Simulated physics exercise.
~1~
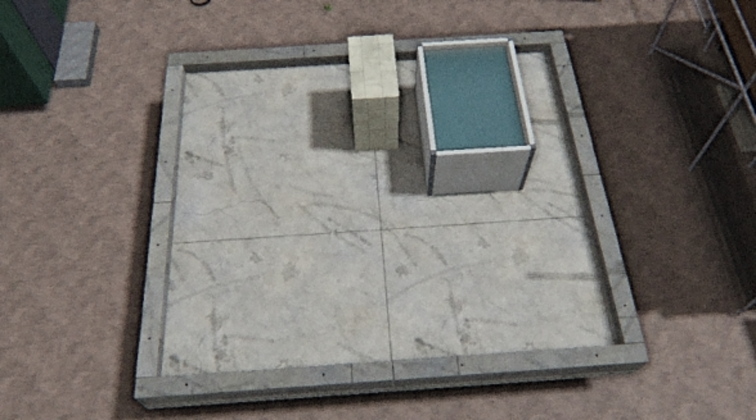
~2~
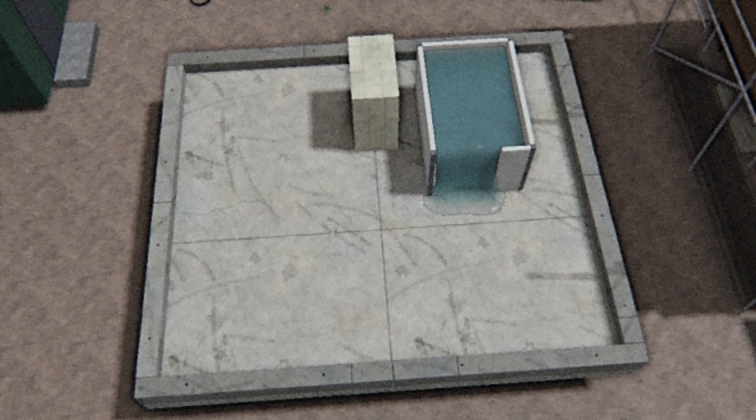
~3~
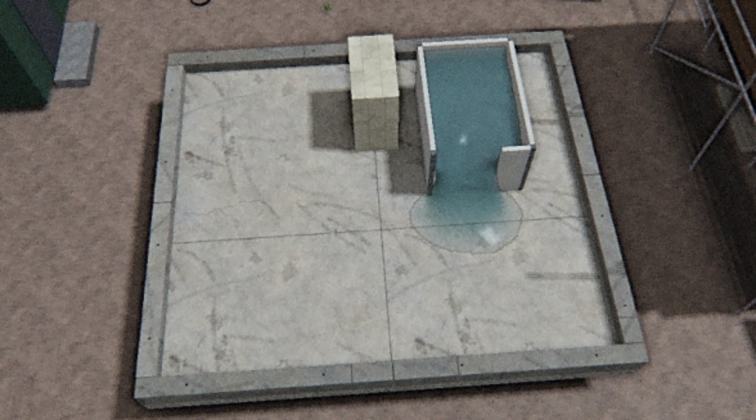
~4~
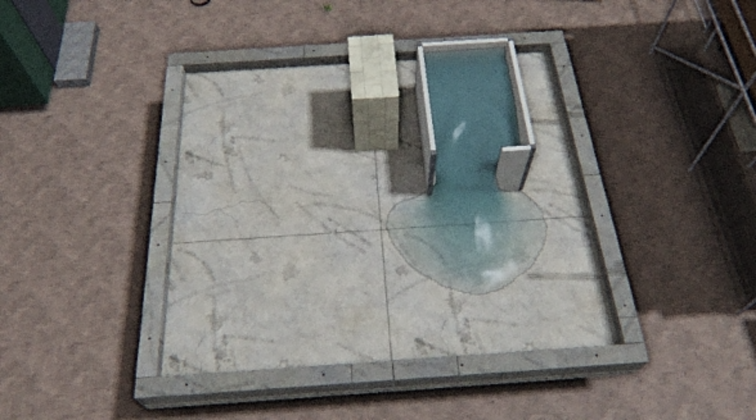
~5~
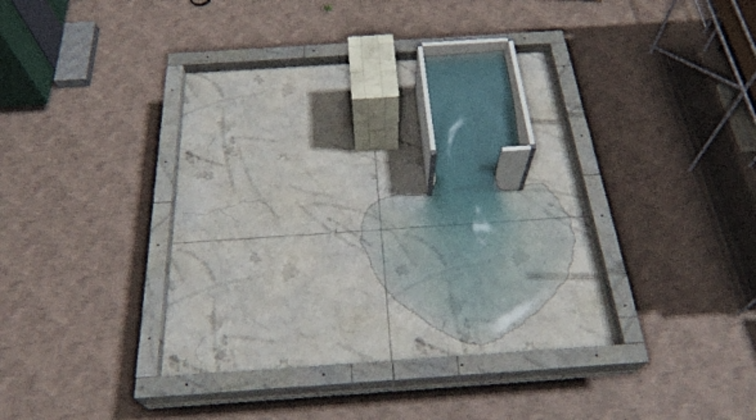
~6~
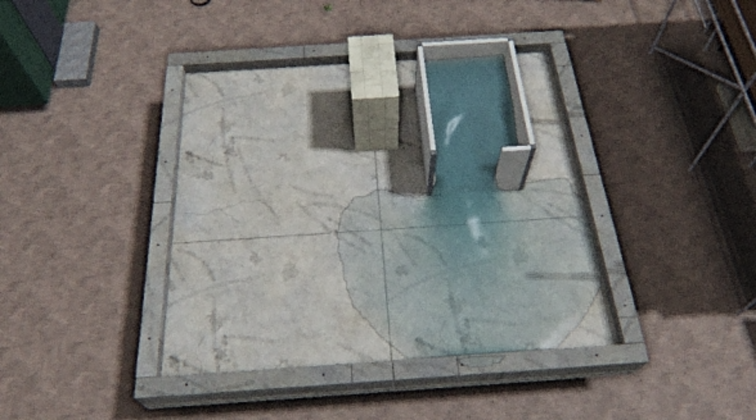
In a walled concrete compound, part of the near side of an open tank came away, and blue-green water poured through the gap, fanning out across the floor toward the near and right walls.
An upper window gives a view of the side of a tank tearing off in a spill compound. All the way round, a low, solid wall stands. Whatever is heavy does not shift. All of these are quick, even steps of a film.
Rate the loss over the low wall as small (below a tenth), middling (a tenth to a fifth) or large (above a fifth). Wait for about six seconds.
Middling.
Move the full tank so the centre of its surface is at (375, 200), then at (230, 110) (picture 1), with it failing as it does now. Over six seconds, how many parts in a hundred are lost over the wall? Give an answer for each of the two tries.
Roughly 30 per cent in the first case and 22 per cent in the second.
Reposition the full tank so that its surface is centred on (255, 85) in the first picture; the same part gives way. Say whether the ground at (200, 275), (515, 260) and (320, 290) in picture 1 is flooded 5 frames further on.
Taking them in order: The first is submerged, the second spared and the third submerged.
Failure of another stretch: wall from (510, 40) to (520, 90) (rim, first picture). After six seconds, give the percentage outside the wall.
Estimate: Some 40 in a hundred.
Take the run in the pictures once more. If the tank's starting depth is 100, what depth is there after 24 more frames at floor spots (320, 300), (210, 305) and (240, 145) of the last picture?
Respectively 8, 16 and 2 per cent.
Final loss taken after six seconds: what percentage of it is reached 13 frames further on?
Close to 75 out of every hundred.
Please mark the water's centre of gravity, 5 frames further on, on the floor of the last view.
Around pixel (460, 221).
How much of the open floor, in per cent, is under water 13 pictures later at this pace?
That comes to about 45 per cent.
A moment on, water covers 30 % of the floor; the low wall has let 0 % over.
Next, water covers 35 % of the floor; the low wall has let 2 % over.
Then, water covers 45 % of the floor; the low wall has let 11 % over.
Later, water covers 55 % of the floor; the low wall has let 14 % over.
In the end, water covers 75 % of the floor; the low wall has let 14 % over.
